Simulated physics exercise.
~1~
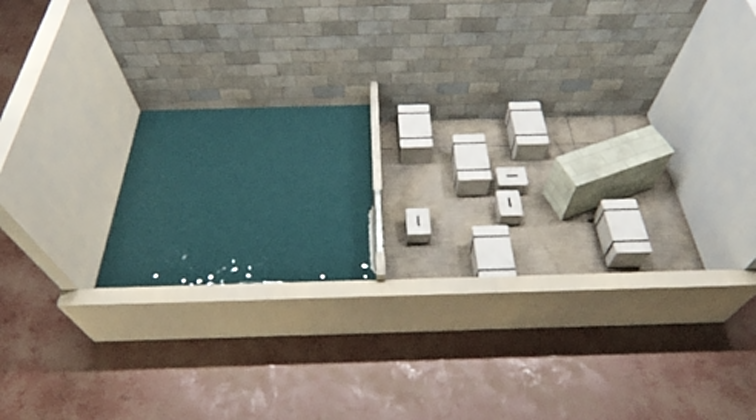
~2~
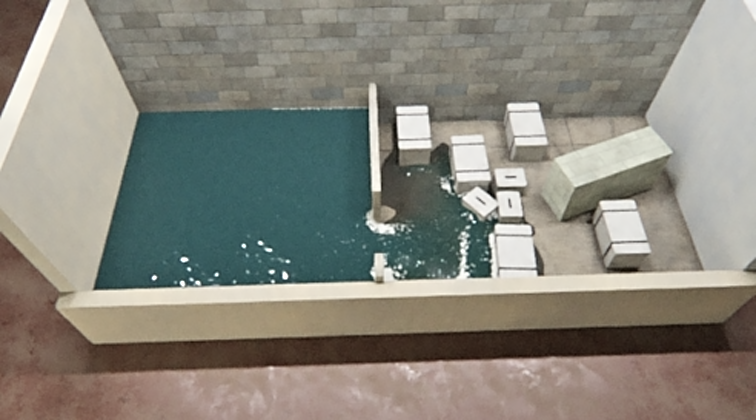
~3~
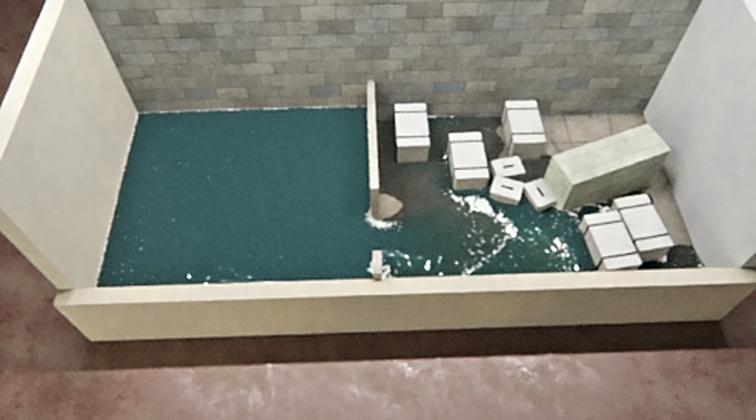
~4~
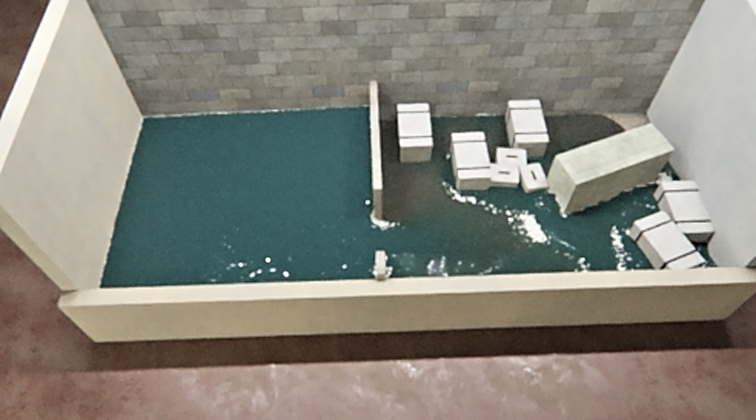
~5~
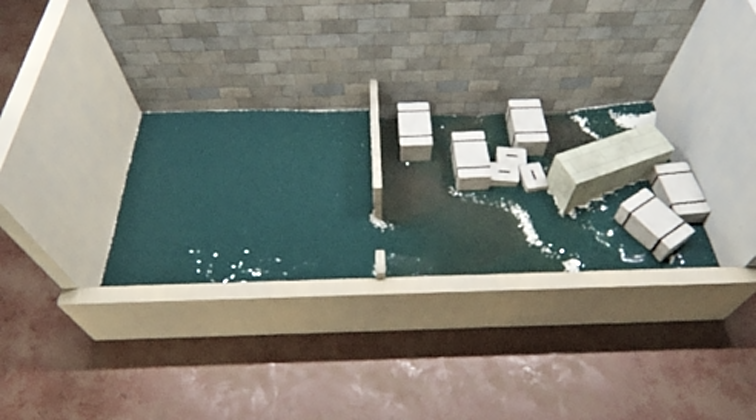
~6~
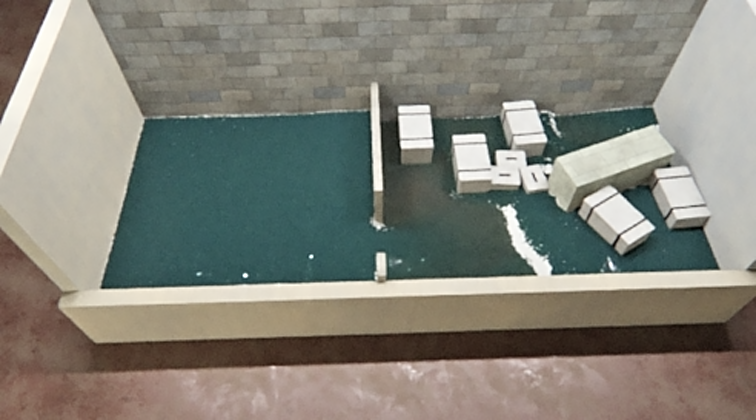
Dark teal water fills the left half of a shallow, pale-walled box with a grey brick back wall, seen from above at a slant. To the right of a thin partition, white boxes of two sizes and a long pale green block stand on a dry tiled floor. The partition's near part opens and foaming water pours through, pushing the nearest large box rightward. The flood gathers a second large box, carries both to the right wall and spreads around the green block. Finally, water covers the right floor, one box drifts back leftward against the block, and the small boxes sit clustered mid-floor, all upright.
